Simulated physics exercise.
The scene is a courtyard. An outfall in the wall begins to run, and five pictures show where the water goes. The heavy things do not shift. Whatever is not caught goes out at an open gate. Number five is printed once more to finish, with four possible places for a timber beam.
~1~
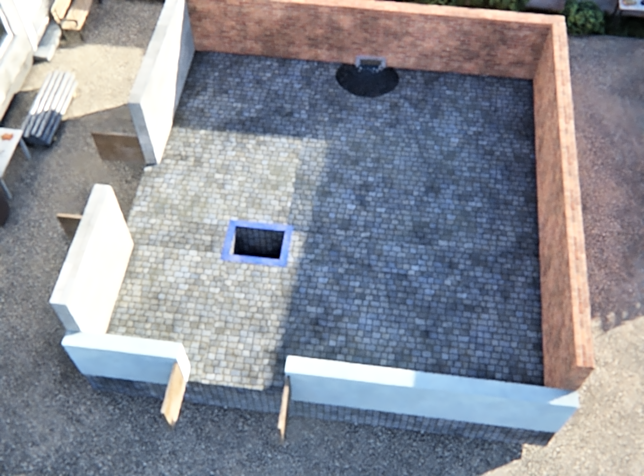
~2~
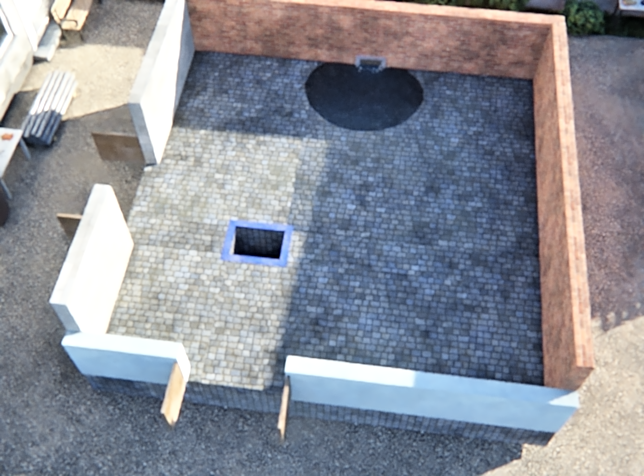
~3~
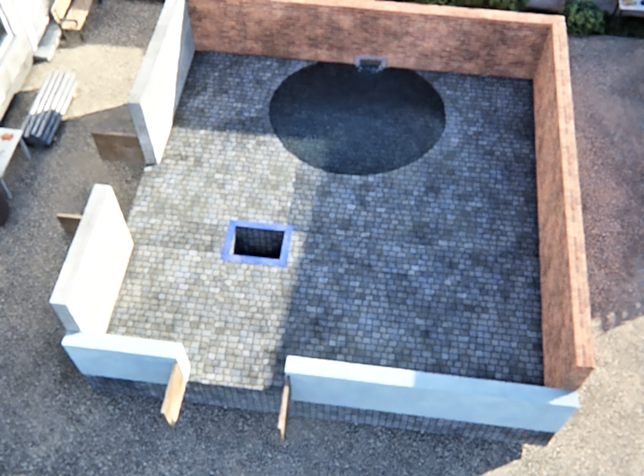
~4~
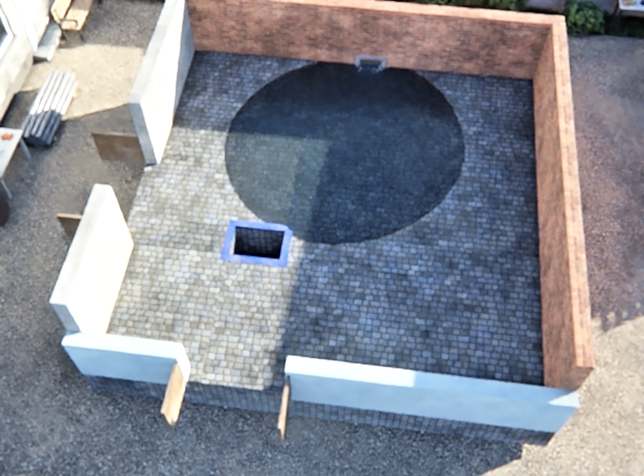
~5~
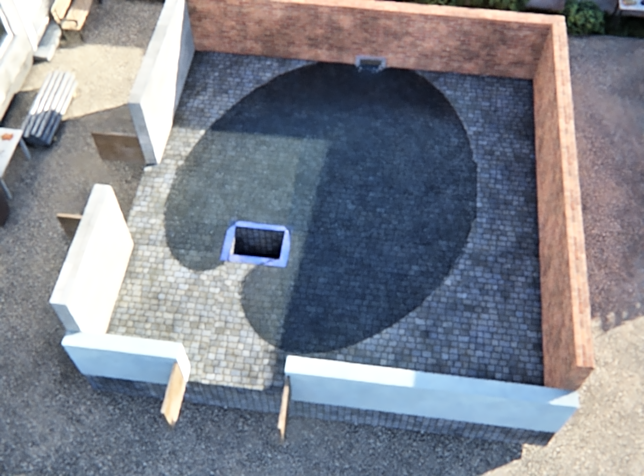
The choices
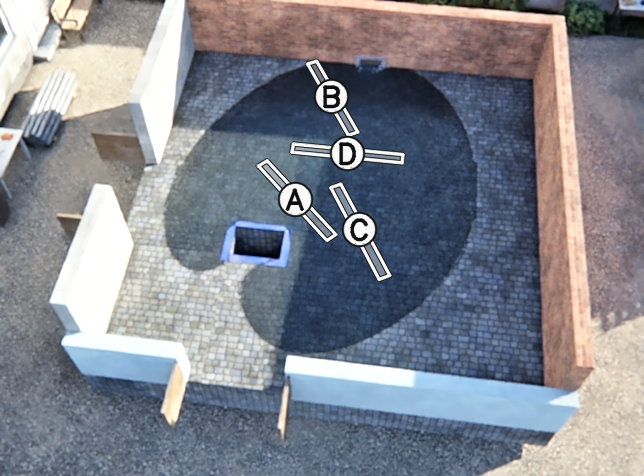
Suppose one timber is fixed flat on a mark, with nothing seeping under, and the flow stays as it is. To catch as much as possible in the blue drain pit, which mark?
I would pick place C.
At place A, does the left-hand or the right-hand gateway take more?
The right gate.
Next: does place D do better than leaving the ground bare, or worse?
Place D is worse.
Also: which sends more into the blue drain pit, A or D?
Place D.
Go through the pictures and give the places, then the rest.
In the first frame, outfall at (371, 61); blue drain pit at (257, 243); open gate at (240, 373); open gate at (146, 203); front seen at (368, 93), 2 % of the ground wet; blue drain pit still dry.
In the second frame, front seen at (357, 126), 7 % of the ground wet; blue drain pit still dry.
In the third frame, front seen at (308, 161), 15 % of the ground wet; blue drain pit still dry.
In the fourth frame, front seen at (298, 232), 29 % of the ground wet; blue drain pit still dry.
In the fifth frame, front seen at (302, 340), 45 % of the ground wet; blue drain pit taking water.
On the marked copy, A from (262, 163) to (331, 237); B from (312, 62) to (353, 133); C from (335, 185) to (384, 277); D from (292, 148) to (402, 158).
With A, about 2 % of the stream goes into the blue drain pit, about 92 % out by the gates.
With B, about 8 % of the stream goes into the blue drain pit, about 87 % out by the gates.
With C, about 26 % of the stream goes into the blue drain pit, about 71 % out by the gates.
With D, about 9 % of the stream goes into the blue drain pit, about 89 % out by the gates.
